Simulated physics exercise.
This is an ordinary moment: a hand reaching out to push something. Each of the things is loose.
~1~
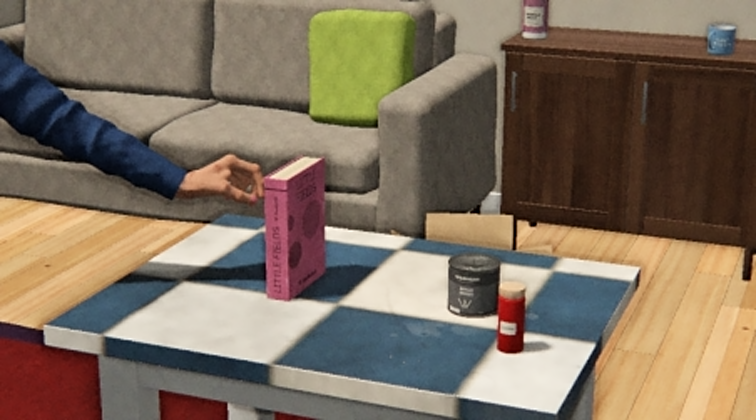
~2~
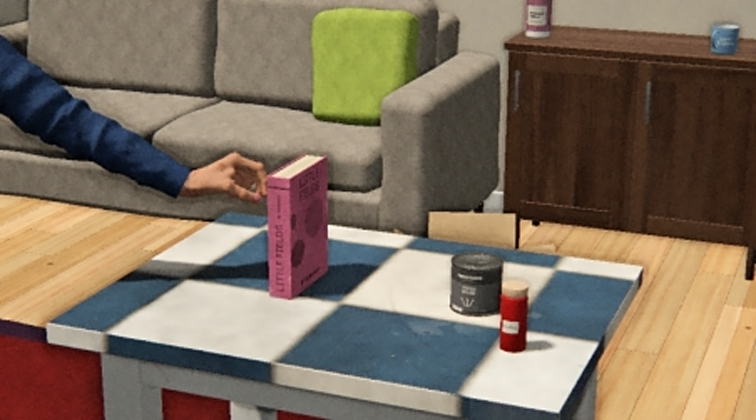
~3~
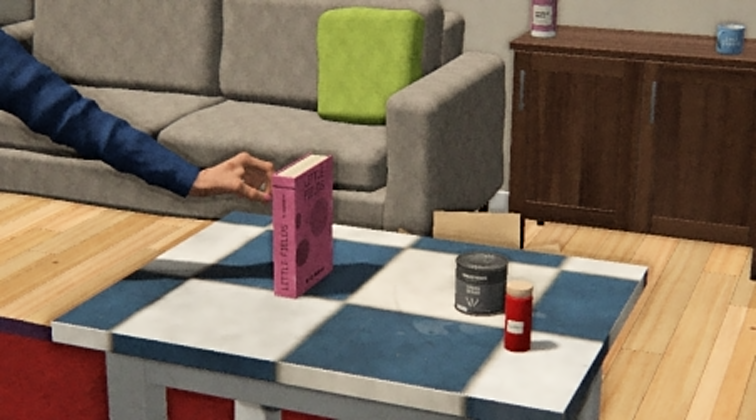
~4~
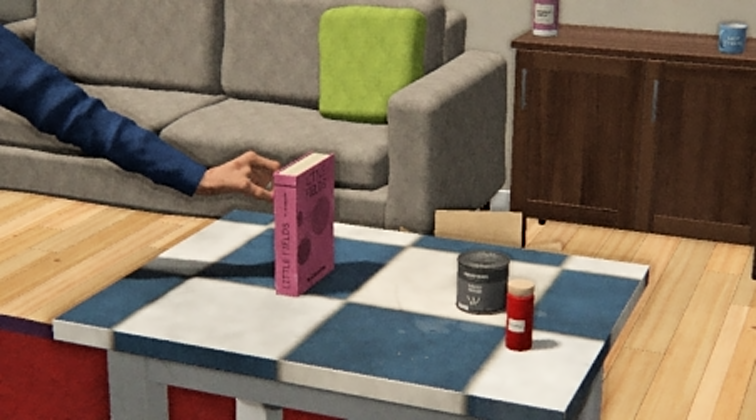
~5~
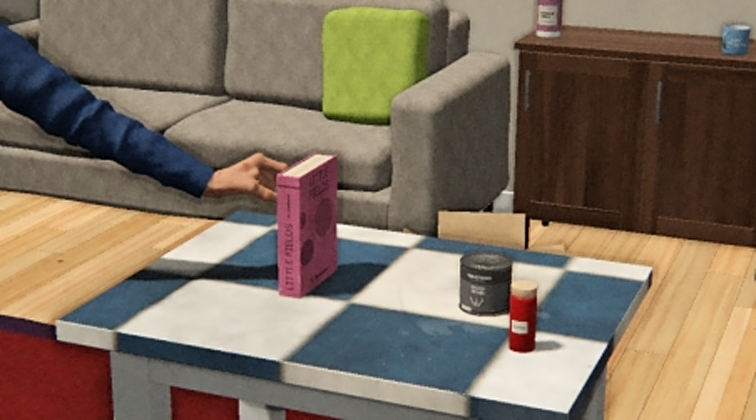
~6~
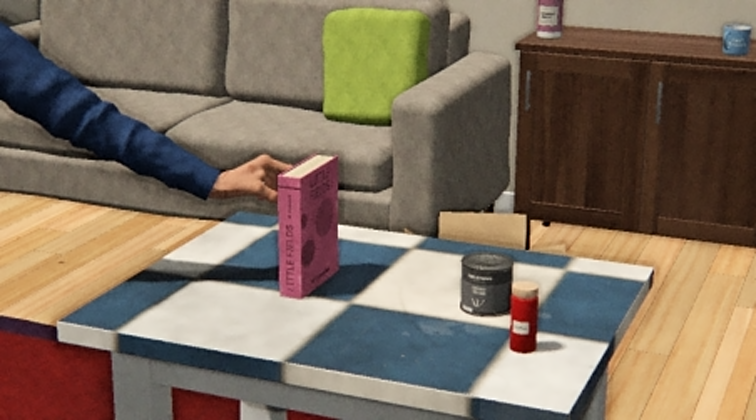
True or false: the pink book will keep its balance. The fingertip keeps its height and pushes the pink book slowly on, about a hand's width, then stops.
False.
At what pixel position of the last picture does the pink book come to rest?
The object ends up somewhere near (382, 283).
Then, 0.70 s after the last picture, pink book tipped 27° from how it was near (336, 230).
Then, 0.90 s after the last picture, pink book on its side near (380, 281).
At rest, tipped over on the table, pink book. Seen from the same camera at the end, pink book near (382, 283).
